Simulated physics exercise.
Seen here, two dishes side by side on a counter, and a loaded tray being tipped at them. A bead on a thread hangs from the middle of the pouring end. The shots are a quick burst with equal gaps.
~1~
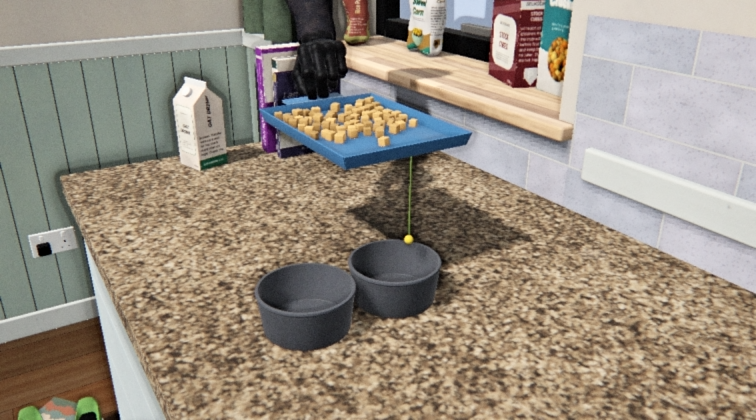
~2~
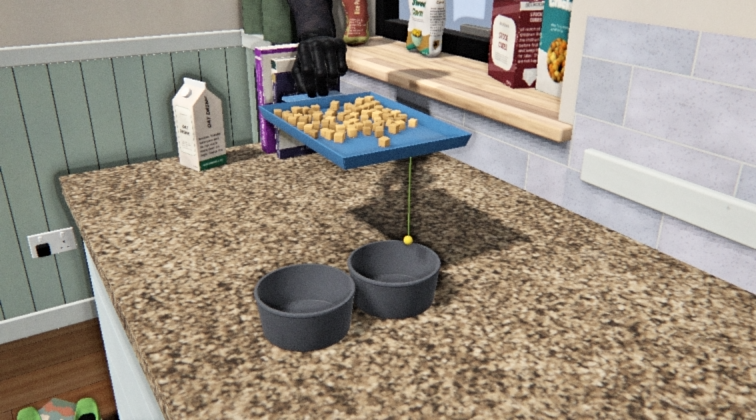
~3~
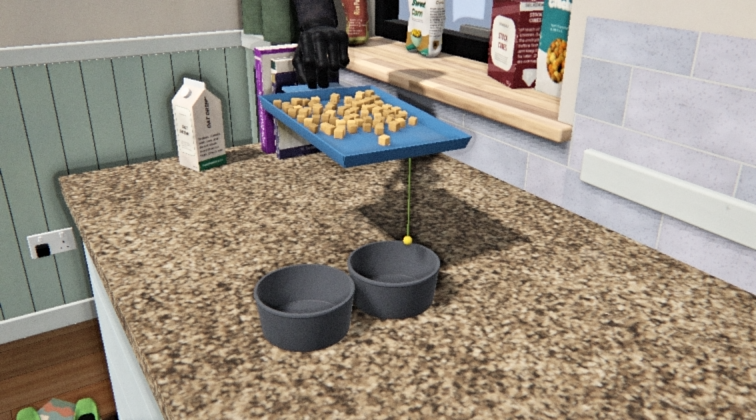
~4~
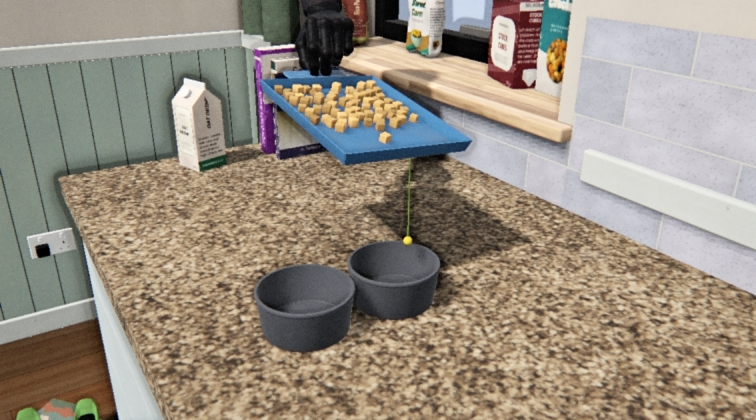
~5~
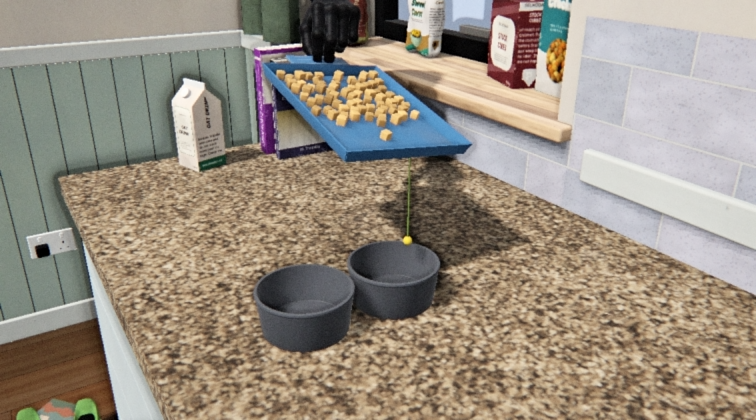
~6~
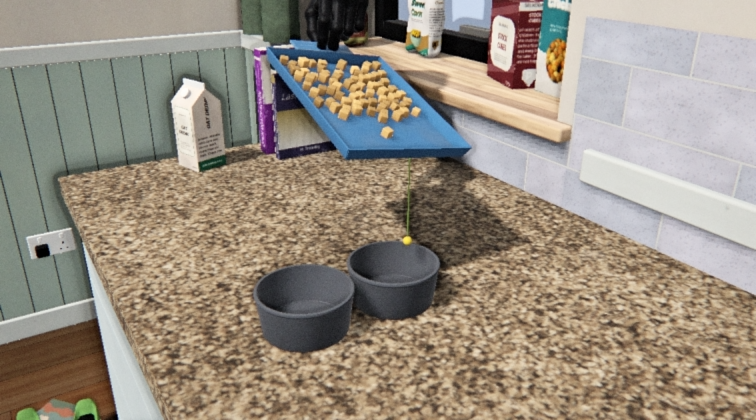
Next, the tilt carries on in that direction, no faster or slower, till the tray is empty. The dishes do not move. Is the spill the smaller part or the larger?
In the dishes lies under half of it.
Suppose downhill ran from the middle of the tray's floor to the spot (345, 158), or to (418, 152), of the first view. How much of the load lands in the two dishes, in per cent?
Roughly 70 per cent, and 20 per cent.
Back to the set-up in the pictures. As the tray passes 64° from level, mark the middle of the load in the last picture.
Roughly at (433, 126).
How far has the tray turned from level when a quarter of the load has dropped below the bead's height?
Around 95° of tilt.
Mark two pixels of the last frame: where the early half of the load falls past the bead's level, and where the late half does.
Early half (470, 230), late half (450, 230).
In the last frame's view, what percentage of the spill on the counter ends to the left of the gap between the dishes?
Close to 0 per cent.
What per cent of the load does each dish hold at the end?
About: Left dish 0, right dish 0 per cent.
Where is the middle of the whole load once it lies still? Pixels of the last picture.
Close to (482, 279).
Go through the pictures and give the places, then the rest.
The first frame shows corners of the pouring end near (346, 156) and (467, 132), level; middle of the load near (350, 120), small wooden cubes; left dish near (329, 326); right dish near (420, 295); bead on its thread near (409, 240).
The second frame shows corners of the pouring end near (345, 156) and (467, 133), level; middle of the load near (349, 119).
The third frame shows corners of the pouring end near (346, 154) and (467, 136), tipped barely, lowest at the right corner; middle of the load near (349, 114).
The fourth frame shows corners of the pouring end near (347, 152) and (467, 139), tipped a little, lowest at the right corner; middle of the load near (351, 106).
The fifth frame shows corners of the pouring end near (349, 149) and (467, 142), tipped clearly, lowest at the right corner; middle of the load near (352, 97).
The sixth frame shows corners of the pouring end near (350, 147) and (467, 145), tipped clearly, lowest at the right corner; middle of the load near (355, 89); left dish near (328, 327); right dish near (419, 296).
Shortly afterwards, tray tipped steeply; all but a few on the tray; a little in the air.
Next, tray tipped past a quarter turn; near two thirds on the tray; near a quarter outside both; a little in the air.
Some moments later, tray tipped past a quarter turn; a little in the right dish; all but a few outside both.
In the end, tray tipped past a quarter turn; none at all in the left dish; a little in the right dish; all but a few outside both.
